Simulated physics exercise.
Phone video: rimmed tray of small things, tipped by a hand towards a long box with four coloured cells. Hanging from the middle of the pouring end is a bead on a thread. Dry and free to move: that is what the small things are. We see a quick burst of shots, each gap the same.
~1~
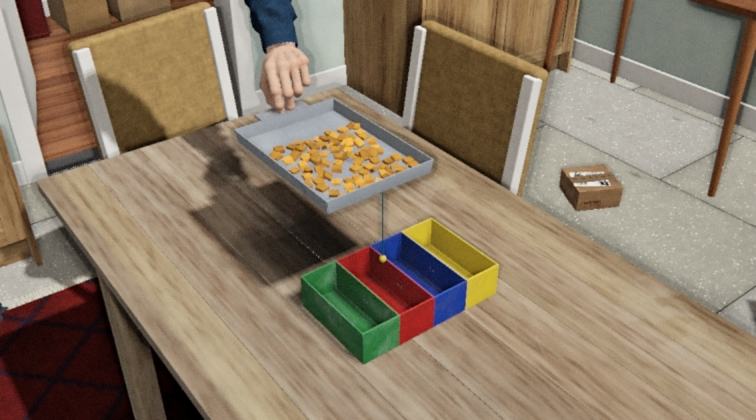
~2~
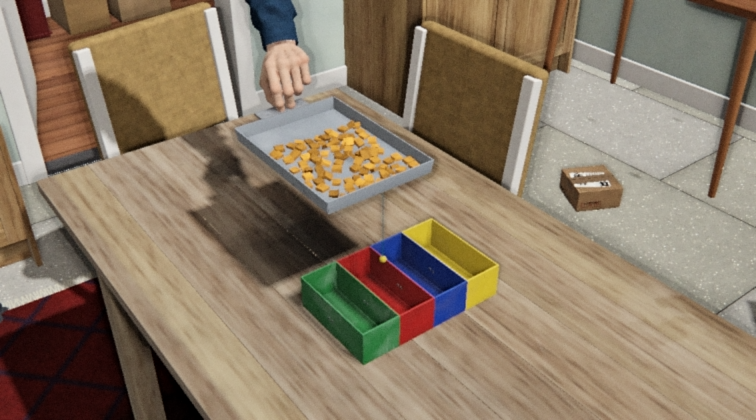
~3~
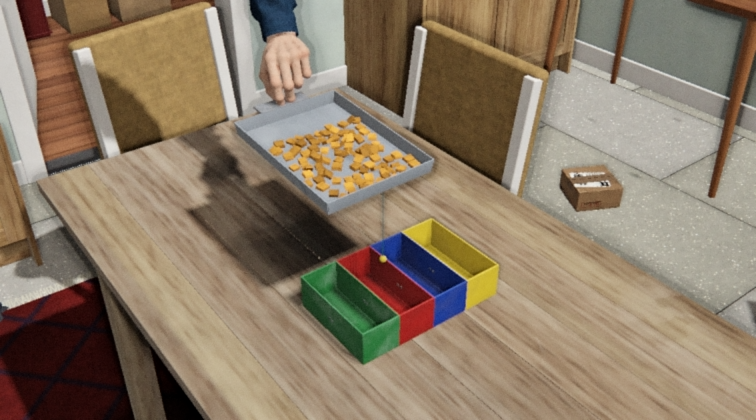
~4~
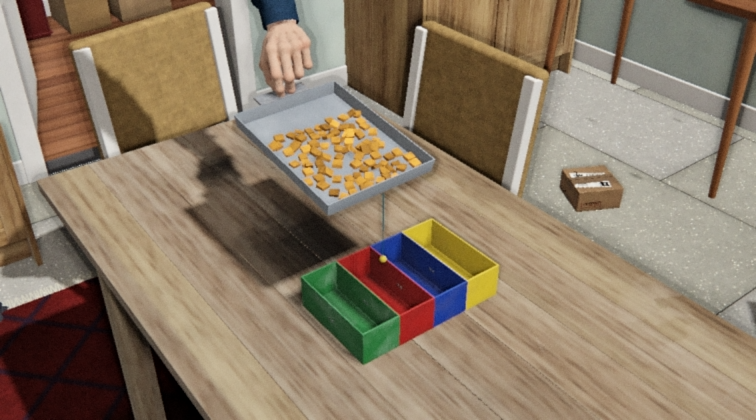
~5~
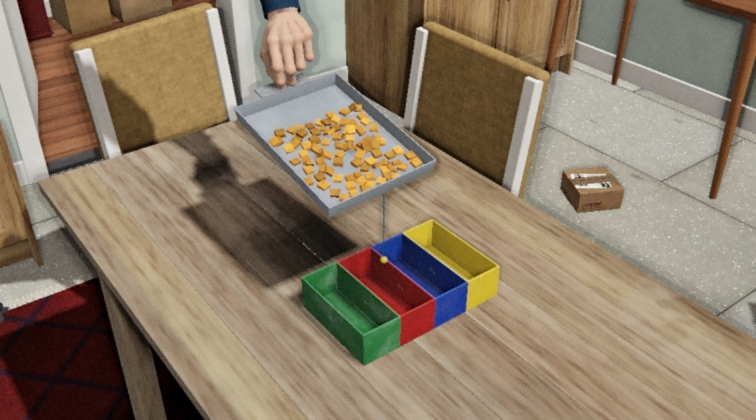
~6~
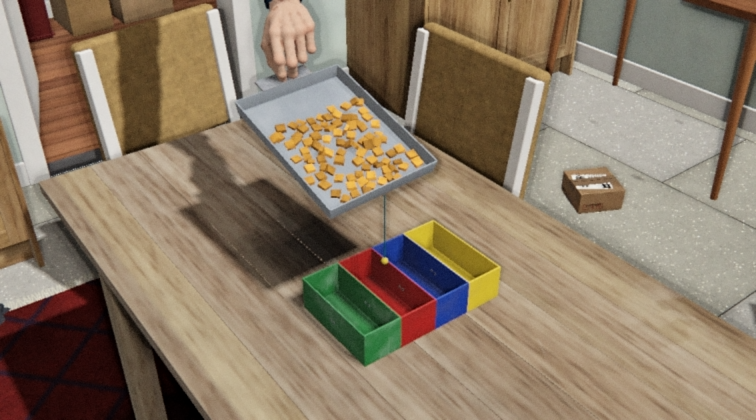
At the start, a hand holds a grey rimmed tray of small orange crackers level above a wooden table, near a box with green, red, blue and yellow cells. The hand then gradually tilts the tray, its back end rising and its left front corner dipping lowest, while the box stays still.
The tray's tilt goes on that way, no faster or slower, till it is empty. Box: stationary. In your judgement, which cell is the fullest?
In my judgement the green cell is fullest.
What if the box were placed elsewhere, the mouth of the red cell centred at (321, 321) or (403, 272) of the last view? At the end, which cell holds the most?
First place: Blue; second place: That green cell.
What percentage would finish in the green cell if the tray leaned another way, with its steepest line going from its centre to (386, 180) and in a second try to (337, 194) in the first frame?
First case about 0 percent; second case about 90 percent.
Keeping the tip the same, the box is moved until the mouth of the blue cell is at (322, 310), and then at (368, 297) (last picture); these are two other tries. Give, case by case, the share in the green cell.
You'd get 0 in a hundred the first time and 0 in a hundred the second.
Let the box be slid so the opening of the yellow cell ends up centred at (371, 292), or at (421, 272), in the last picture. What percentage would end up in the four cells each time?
Try 1: Some 80 %; try 2: Some 100 %.
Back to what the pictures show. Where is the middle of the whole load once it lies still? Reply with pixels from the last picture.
About (374, 329).
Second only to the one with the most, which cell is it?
The answer is the cell in red.
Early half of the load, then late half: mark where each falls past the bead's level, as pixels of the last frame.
It passes near (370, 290) first and then near (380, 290).
Soon after the last picture, tray tipped steeply; all on the tray.
A little later, tray tipped right over; most on the tray; a small part in the green cell; a stray few in the red cell; a small part falling or outside the box.
Later still, tray tipped past a quarter turn; about half in the green cell; about a quarter in the red cell; a small part in the blue cell; a small part falling or outside the box.
At rest, tray tipped past a quarter turn; about half in the green cell; about a quarter in the red cell; a small part in the blue cell; none in the yellow cell; a small part outside the box.
